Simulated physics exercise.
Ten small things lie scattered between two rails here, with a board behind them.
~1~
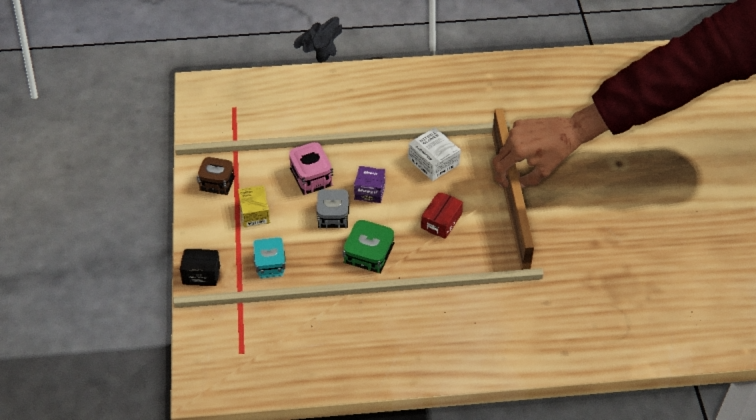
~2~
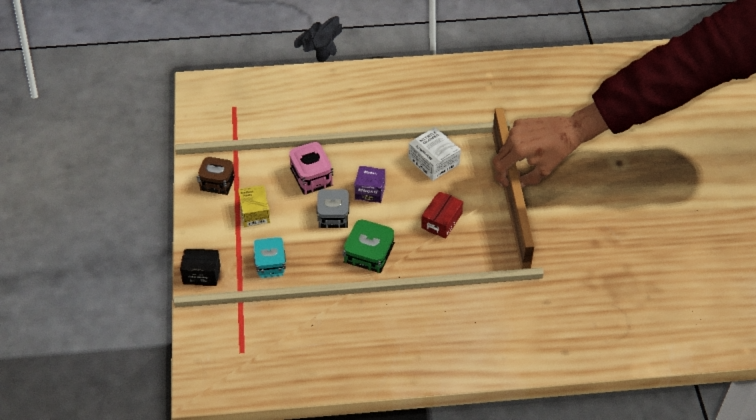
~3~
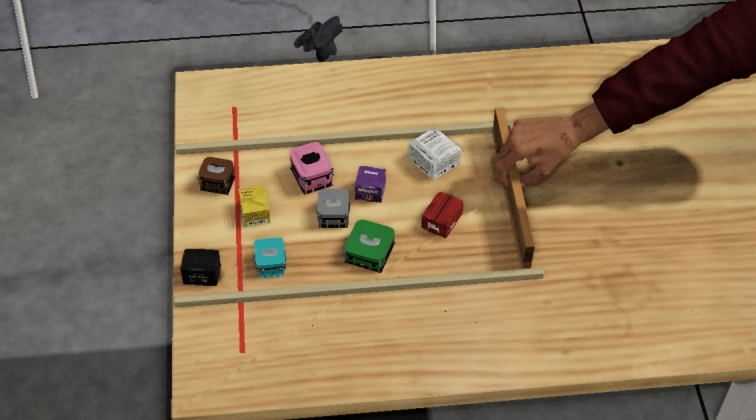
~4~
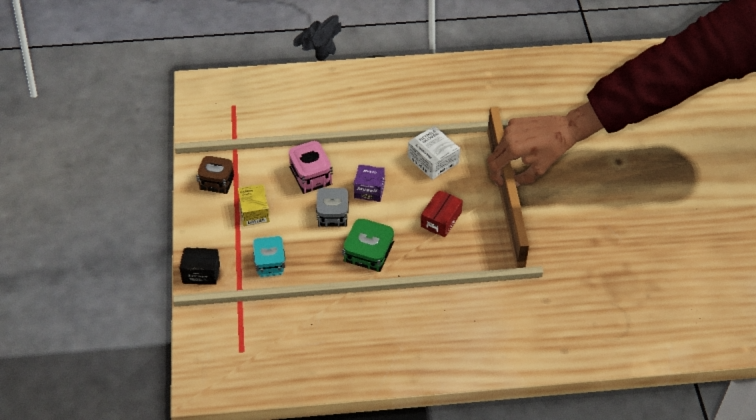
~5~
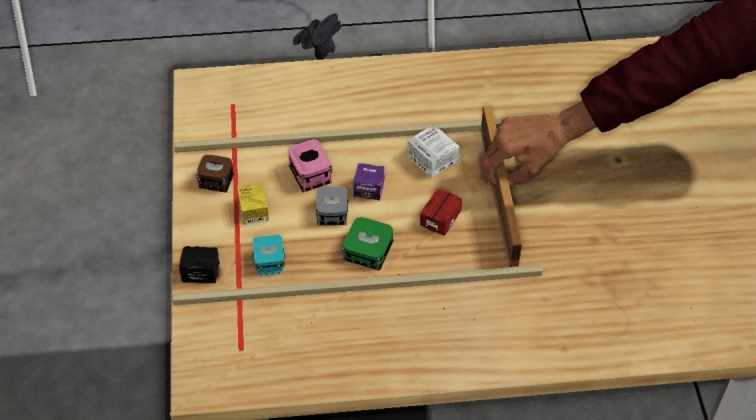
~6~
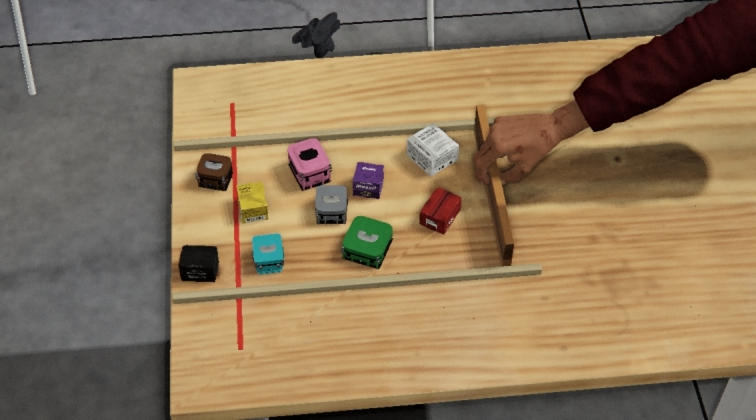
A hand in a dark red sleeve grips an upright wooden board on a pale wood tabletop, seen from above at an angle over grey floor tiles. Between two thin rails sit ten small blocks, with black, brown, yellow and cyan near a red line at left, pink, grey, purple and green mid-way, white and red nearer the board. The hand holds still, then slides the board slightly left, while the blocks stay in place and the view barely shifts.
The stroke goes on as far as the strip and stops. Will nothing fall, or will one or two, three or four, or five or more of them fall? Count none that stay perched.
Three or four fall.
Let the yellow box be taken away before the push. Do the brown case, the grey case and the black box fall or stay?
The brown case ends up below - the grey case remains - the black box ends up below.
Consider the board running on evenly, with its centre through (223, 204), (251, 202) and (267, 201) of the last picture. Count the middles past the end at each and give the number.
5, 2 and 0.
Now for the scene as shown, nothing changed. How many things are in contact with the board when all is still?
So the total is 4.
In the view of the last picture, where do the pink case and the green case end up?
Pink case at (180, 171), green case at (216, 271).
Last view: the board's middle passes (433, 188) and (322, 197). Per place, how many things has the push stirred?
The count is 2 at the first point and 8 at the second.
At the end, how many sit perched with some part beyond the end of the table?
I get 2.
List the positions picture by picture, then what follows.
Black box (200, 267); brown case (216, 176); yellow box (254, 206); board (512, 187); tape (238, 220), in the first frame.
Brown case (217, 176); board (512, 187), in the second frame.
Yellow box (255, 206); purple box (370, 184), in the third frame.
Black box (200, 266); pink case (310, 167), in the fourth frame.
Brown case (215, 173); green case (368, 244), in the fifth frame.
Black box (199, 264); brown case (215, 172); yellow box (253, 202); board (493, 184); tape (236, 216), in the sixth frame.
Soon after, none off yet; black box at rest near (199, 264); brown case at rest near (215, 172); yellow box at rest near (253, 202).
After that, none off yet; black box displaced a little near (181, 265); brown case displaced about its own width near (186, 176); yellow box displaced about its own width near (200, 205).
In the end, the number that fall off is three or four; gone, yellow box, brown case and black box.
